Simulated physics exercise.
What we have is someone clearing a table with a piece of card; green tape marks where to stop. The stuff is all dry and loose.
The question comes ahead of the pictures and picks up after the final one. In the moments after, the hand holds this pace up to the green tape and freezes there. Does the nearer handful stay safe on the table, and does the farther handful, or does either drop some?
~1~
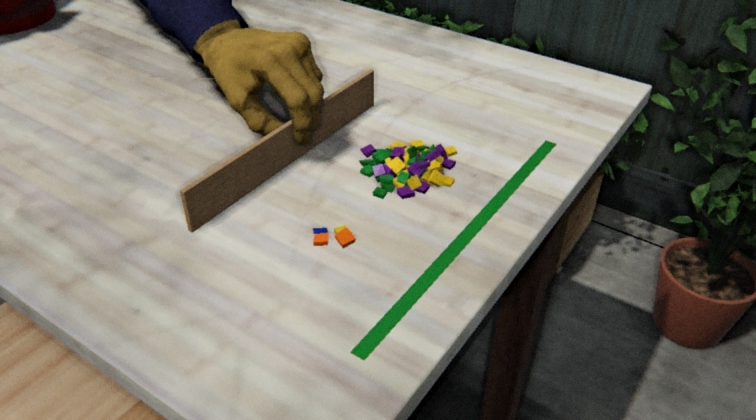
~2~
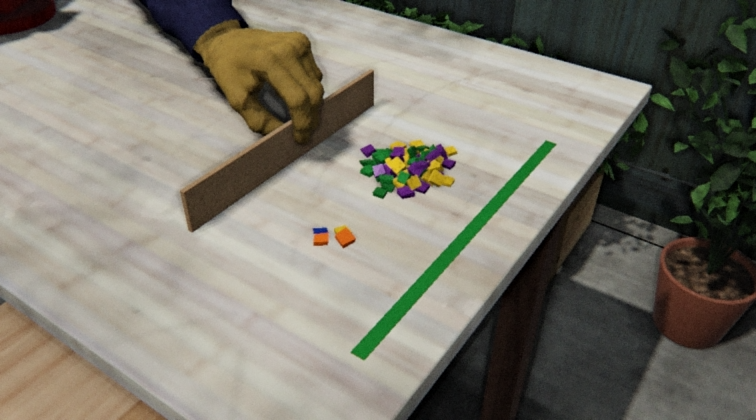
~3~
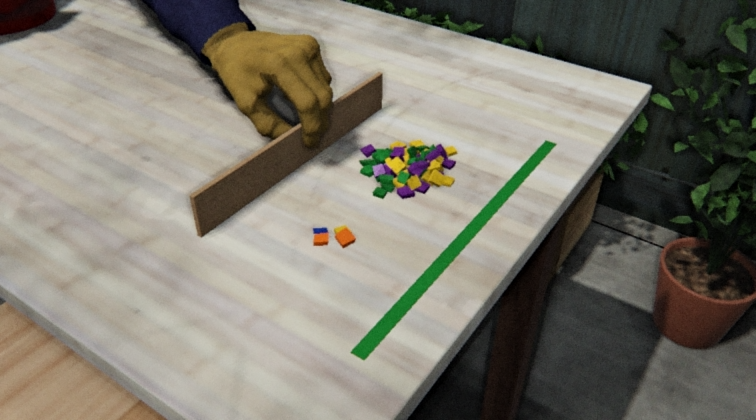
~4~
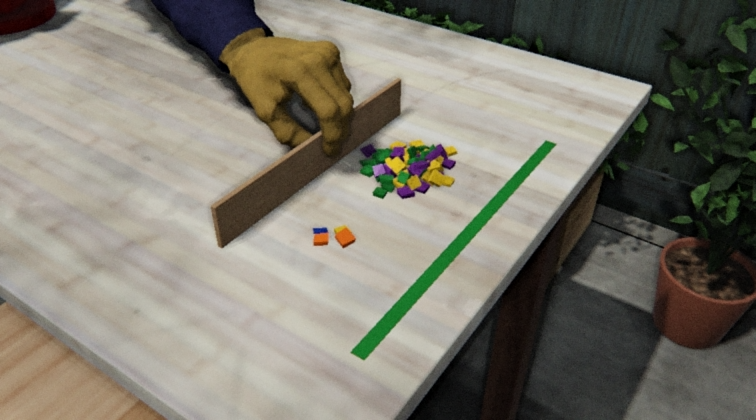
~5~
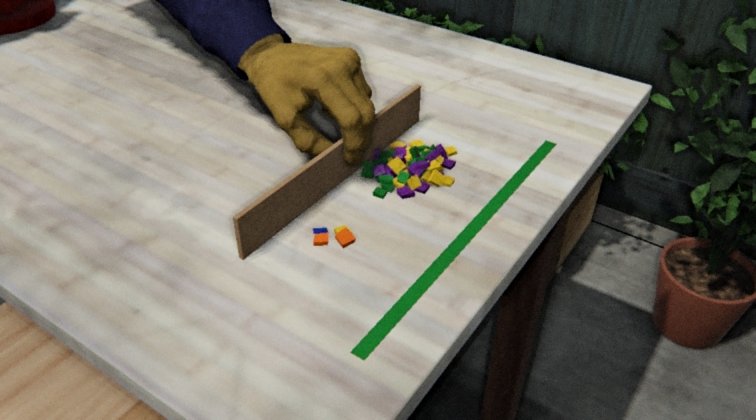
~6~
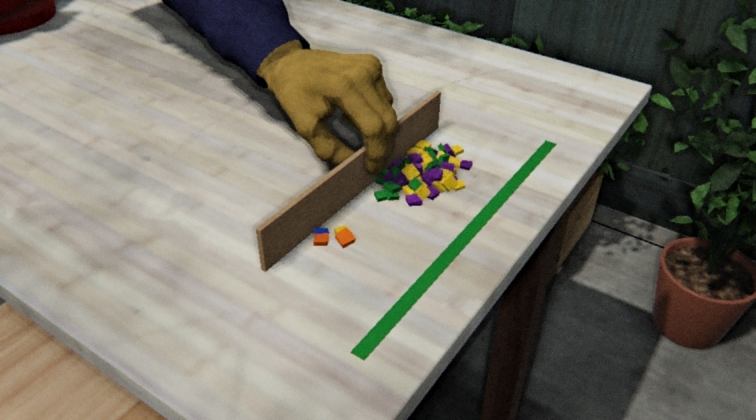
The nearer handful will all make it and stay up; the farther handful won't all make it - some goes over.
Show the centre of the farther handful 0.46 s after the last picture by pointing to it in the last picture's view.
Centre estimate, last view: Approx. (474, 192).
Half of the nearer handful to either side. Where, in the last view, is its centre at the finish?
Somewhere around (442, 288) once nothing moves.
Then, 0.46 s later than the last frame, piece of card still moving, near (421, 173); nearer handful all on the table, its front near (397, 262); farther handful all on the table, its front near (514, 207).
Then, 0.95 s later than the last frame, piece of card stopped at the green tape; nearer handful all on the table, its front near (459, 292); farther handful roughly a quarter over the edge.
Then, 1.23 s later than the last frame, piece of card stopped at the green tape; nearer handful all on the table, its front near (459, 292); farther handful roughly a third over the edge.
When it is over, piece of card stopped at the green tape; nearer handful all on the table, its front near (459, 292); farther handful roughly a third over the edge.
